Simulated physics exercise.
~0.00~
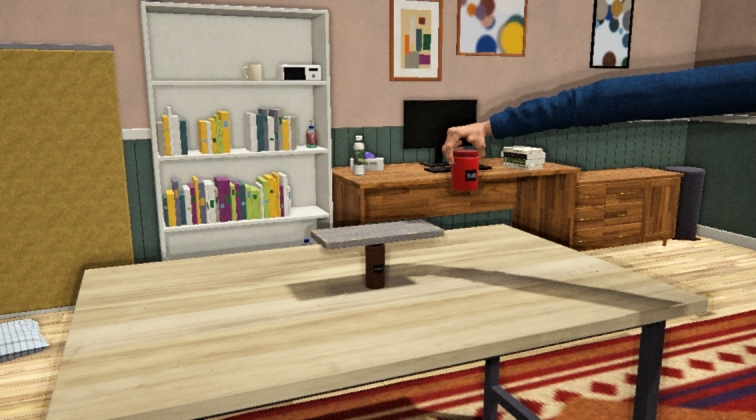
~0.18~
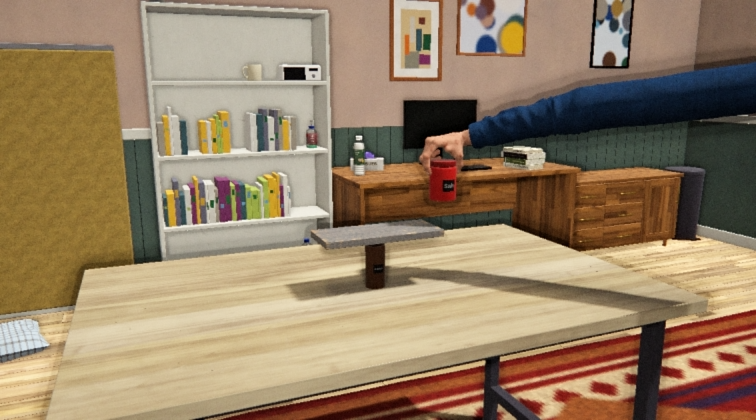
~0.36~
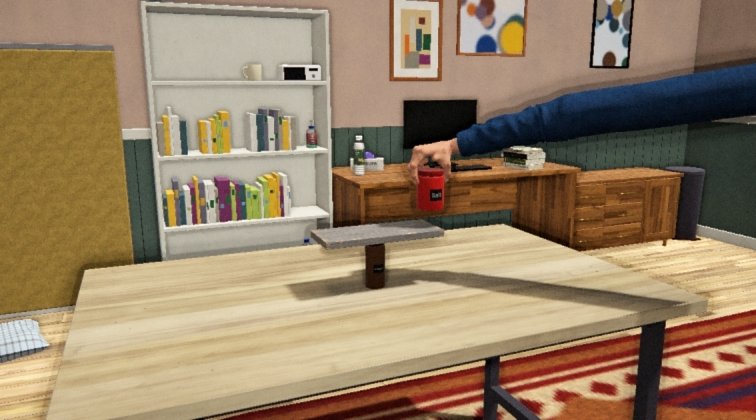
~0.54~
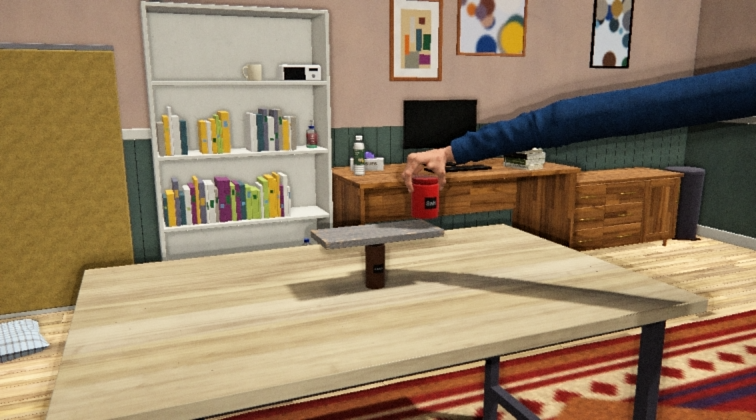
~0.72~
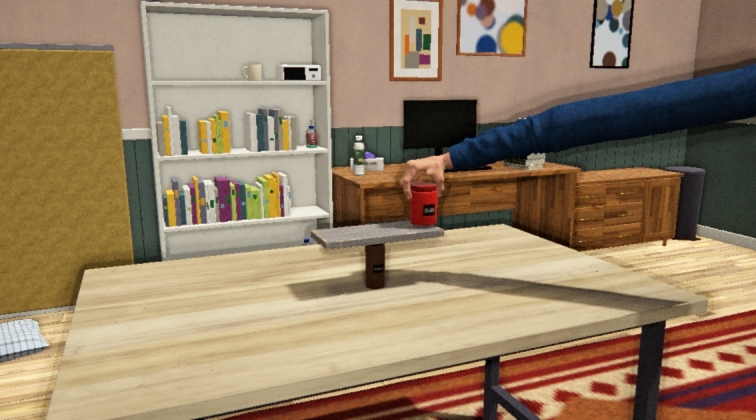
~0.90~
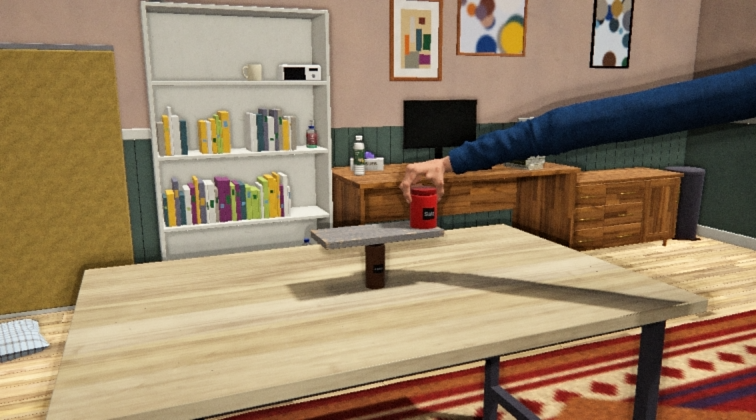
An arm in a blue sleeve reaches in from the right of a living room, seen by a still camera from slightly above a pale wooden table. A grey slab rests across a small brown shaker on the table, with a white bookshelf and wooden desk behind. The hand lowers a red jar leftward and down onto the slab's right end, keeping its fingers at the jar.
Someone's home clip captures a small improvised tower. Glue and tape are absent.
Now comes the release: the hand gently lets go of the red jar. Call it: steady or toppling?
Toppling.
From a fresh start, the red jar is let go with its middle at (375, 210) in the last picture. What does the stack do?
What happens next is that it remains standing.
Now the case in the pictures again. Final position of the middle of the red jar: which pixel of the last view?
The object ends up somewhere around (462, 265).
After 1.30 s, red jar now fallen; grey board turned 53° from how it was put.
After 1.40 s, grey board turned 63° from how it was put.
After 1.60 s, grey board turned 42° from how it was put; brown shaker turned 28° from how it was put.
After 1.70 s, grey board now fallen; brown shaker on its side.
In the end (2.0 s), fallen, red jar, brown shaker and grey board. At the end, from the last picture's camera, red jar near (462, 265). The stack loses its balance.
